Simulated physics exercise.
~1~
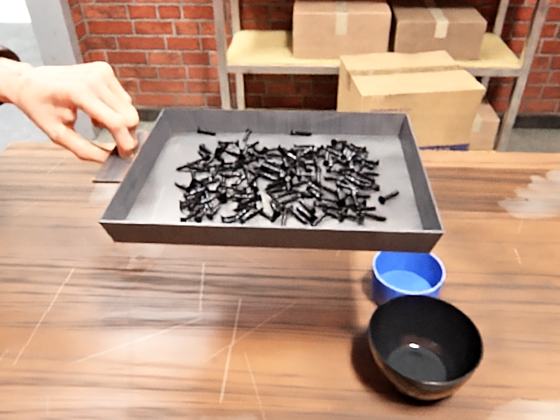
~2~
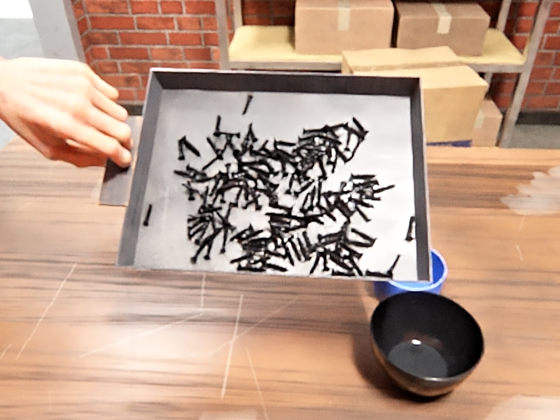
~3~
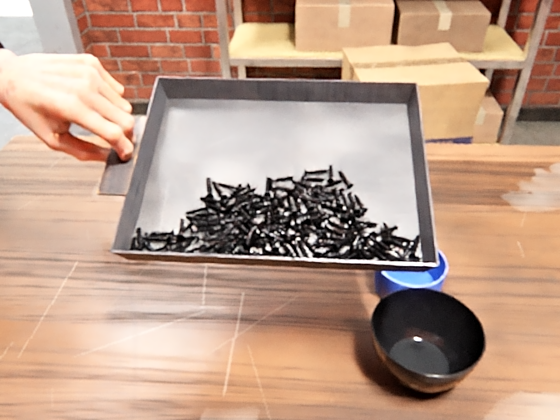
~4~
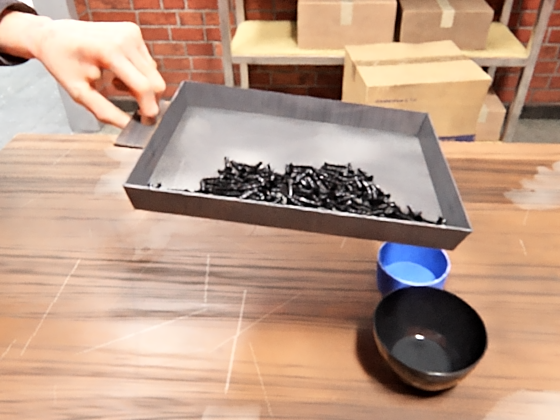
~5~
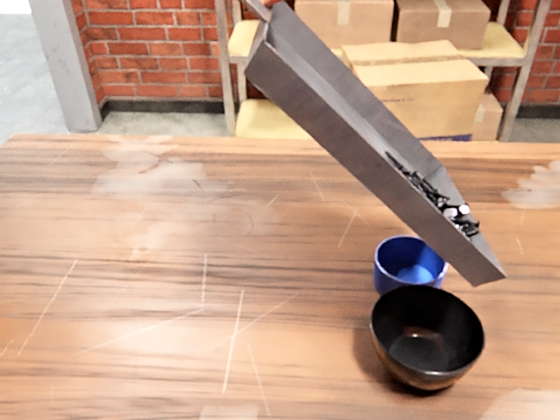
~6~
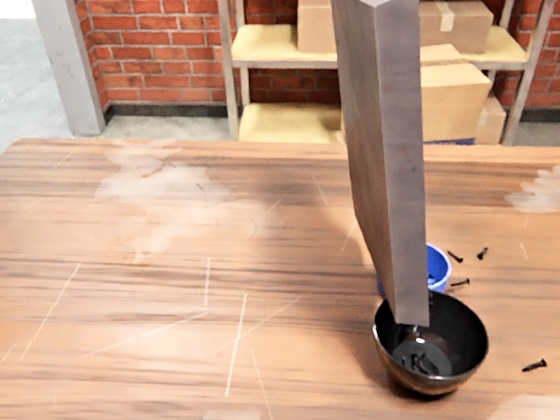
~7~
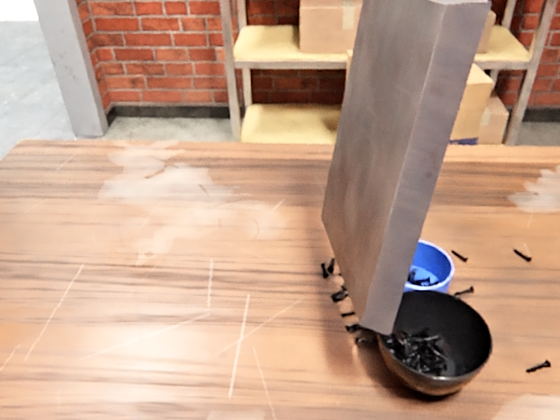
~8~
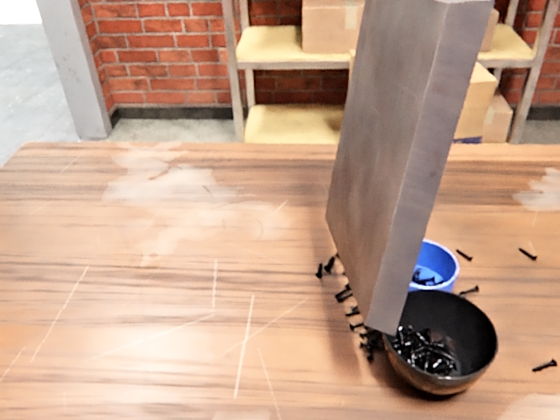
A hand holds a grey tray of many black screws above a scratched wooden table, seen from the front and slightly above, with a brick wall and shelved cardboard boxes behind. A black bowl stands at the right, with a blue dish just behind it. The tray tips about, and the screws slide into a heap along its near side. It shifts right and tilts steeply, its right side low, until it stands nearly upright and the screws pour out. Some land in the black bowl and a few in the blue dish, but most end up outside them.
